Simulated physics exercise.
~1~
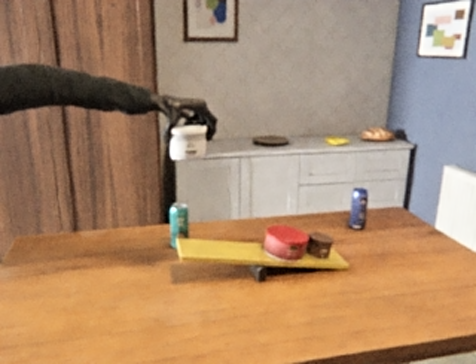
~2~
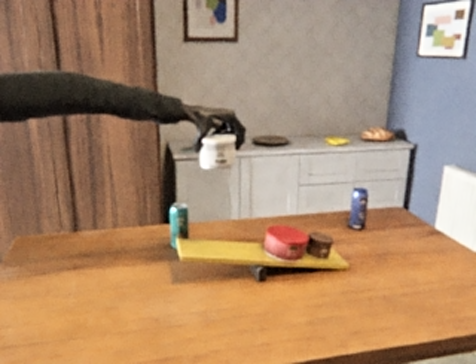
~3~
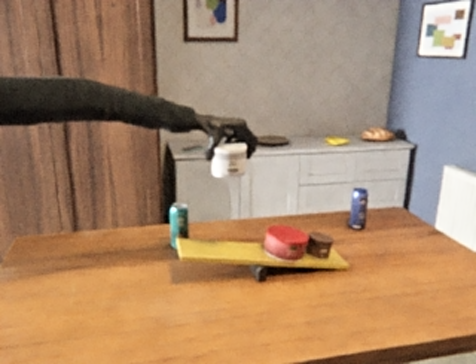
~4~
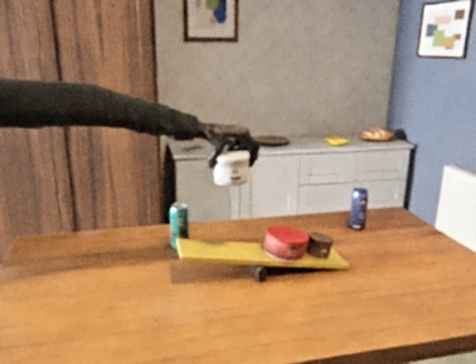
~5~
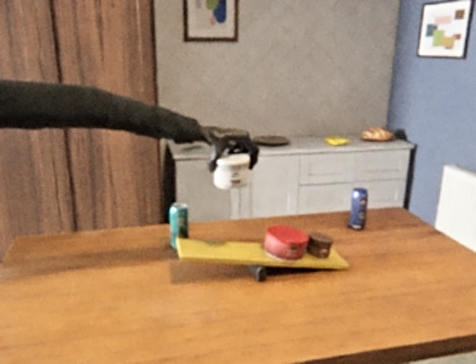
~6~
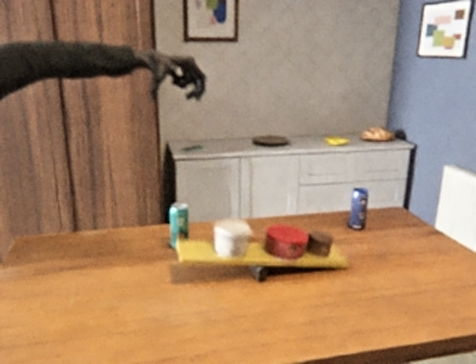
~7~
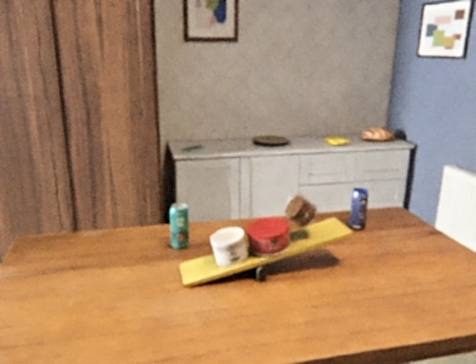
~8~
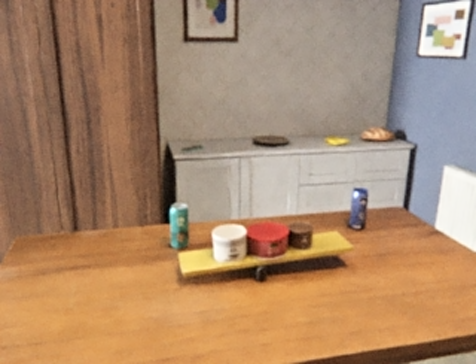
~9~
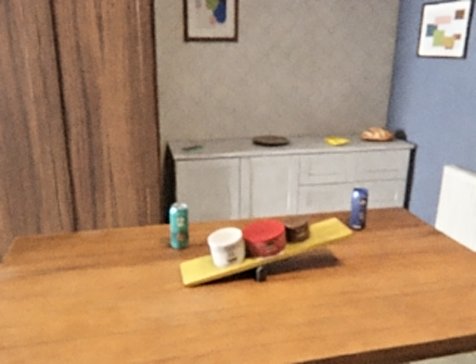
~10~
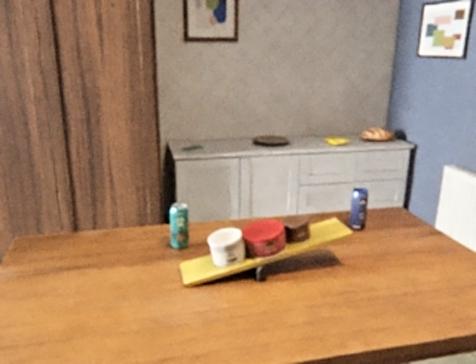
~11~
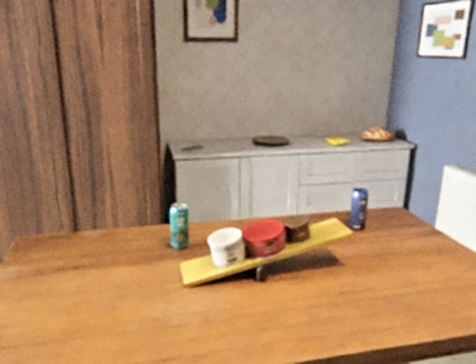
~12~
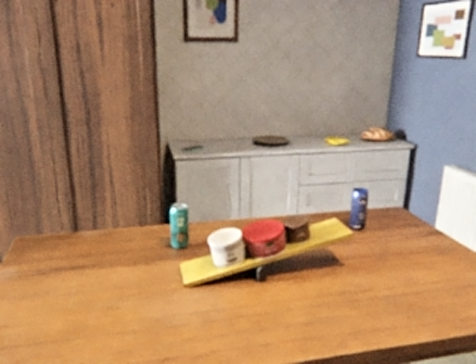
A gloved hand on a dark-sleeved arm carries a white tub in from the left above a wooden table, seen from the front in a room with a grey sideboard. Below, a yellow plank rests on a small block, its right side low beneath a red tub and a brown tin, with a turquoise can to the left and a blue can to the right. The hand moves right, pauses, then drops the tub onto the plank's left side and withdraws. The plank tips left, tossing the brown tin up. The tin lands back, the plank briefly levels somewhat, then settles left side down, all three items still aboard.
